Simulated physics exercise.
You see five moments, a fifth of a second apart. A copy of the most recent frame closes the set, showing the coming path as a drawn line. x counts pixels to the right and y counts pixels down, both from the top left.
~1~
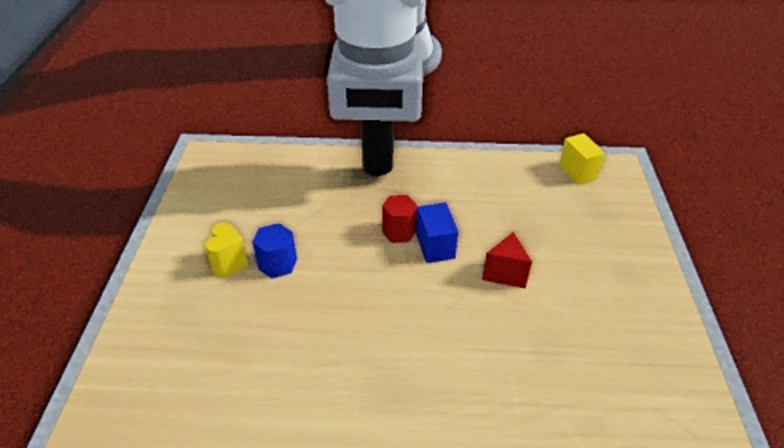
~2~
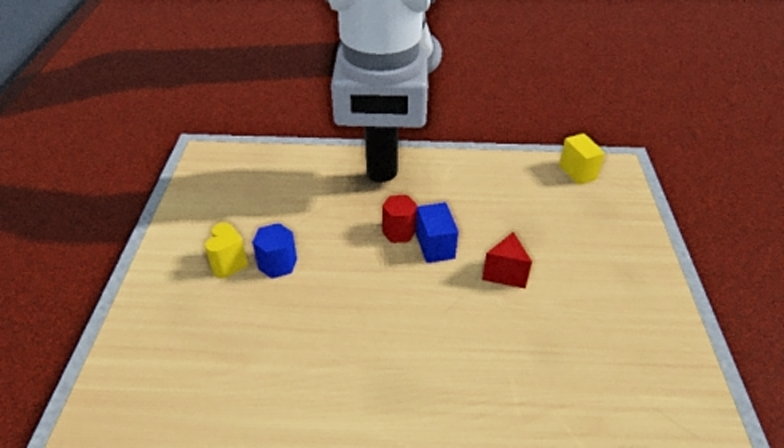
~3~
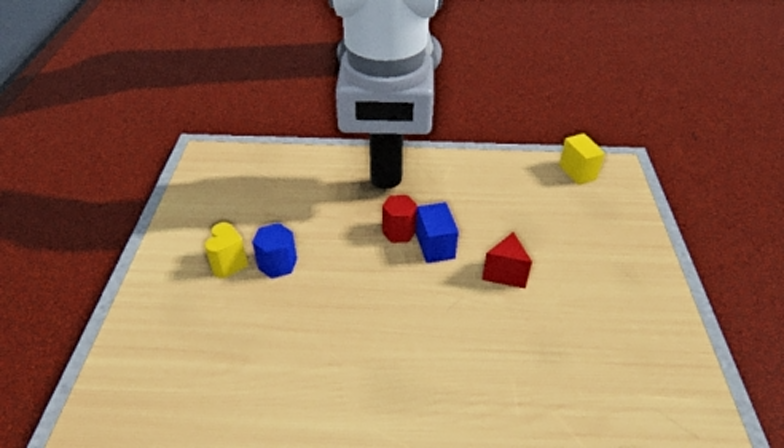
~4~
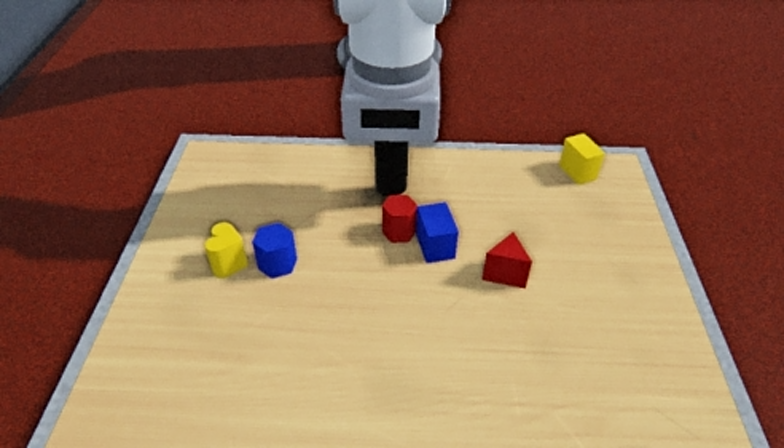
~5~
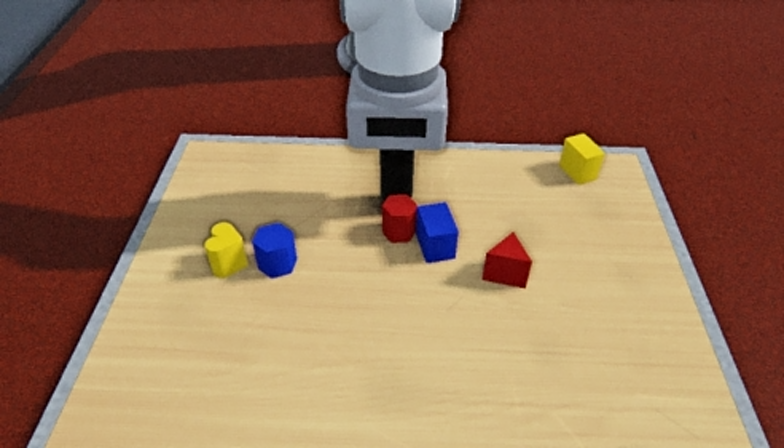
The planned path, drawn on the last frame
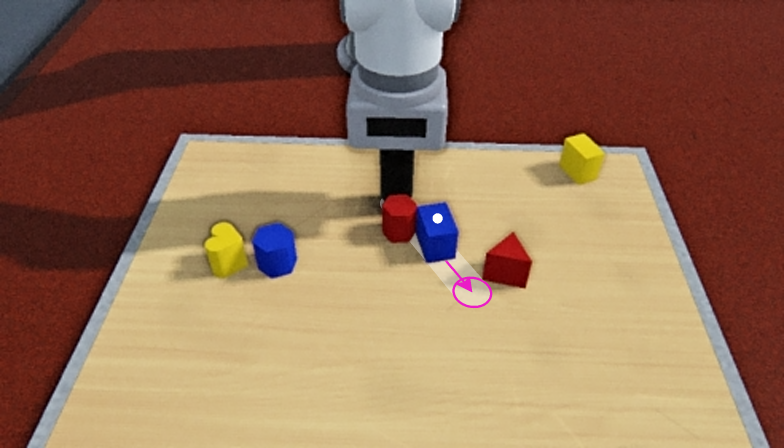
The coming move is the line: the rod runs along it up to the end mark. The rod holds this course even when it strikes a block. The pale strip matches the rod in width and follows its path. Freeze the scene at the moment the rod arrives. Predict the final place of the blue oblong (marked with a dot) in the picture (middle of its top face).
The centre of its top will be at (516, 286).
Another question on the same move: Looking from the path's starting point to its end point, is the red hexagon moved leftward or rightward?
It's set to shift right.
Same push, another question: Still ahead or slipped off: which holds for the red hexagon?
I'd say it has come free.
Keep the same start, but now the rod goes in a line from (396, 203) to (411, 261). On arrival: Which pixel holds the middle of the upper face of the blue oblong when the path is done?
If I read the scene right, the answer is (457, 237).
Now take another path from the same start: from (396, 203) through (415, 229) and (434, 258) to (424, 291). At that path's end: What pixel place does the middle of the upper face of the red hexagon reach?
Its top centre lands on (389, 255).
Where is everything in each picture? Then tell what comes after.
In the first picture, lower end of the rod at (378, 166), tops of blocks, red hexagon at (400, 205), blue oblong at (438, 218), red triangular block at (511, 248).
In the second picture, rod at (382, 172), blocks as before.
In the third picture, rod at (386, 179), blocks as before.
In the fourth picture, rod at (391, 186), blocks as before.
In the fifth picture, rod at (396, 194), red hexagon at (400, 205), blue oblong at (438, 218), red triangular block at (511, 248).
The drawn path runs from (396, 203) directly to (472, 292); the dot is on the blue oblong.
The first path, step by step. One third of the way, rod at (421, 221); red hexagon at (402, 224), turned 55° clockwise; blue oblong at (448, 227).
Two thirds of the way, rod at (446, 251); red hexagon at (405, 233), turned 105° clockwise; blue oblong at (480, 256), turned 25° anticlockwise; red triangular block at (521, 254), turned 40° anticlockwise.
At the end, rod at (474, 283); red hexagon at (405, 233), turned 105° clockwise; blue oblong at (516, 286), turned 40° anticlockwise; red triangular block at (527, 257), turned 75° anticlockwise.
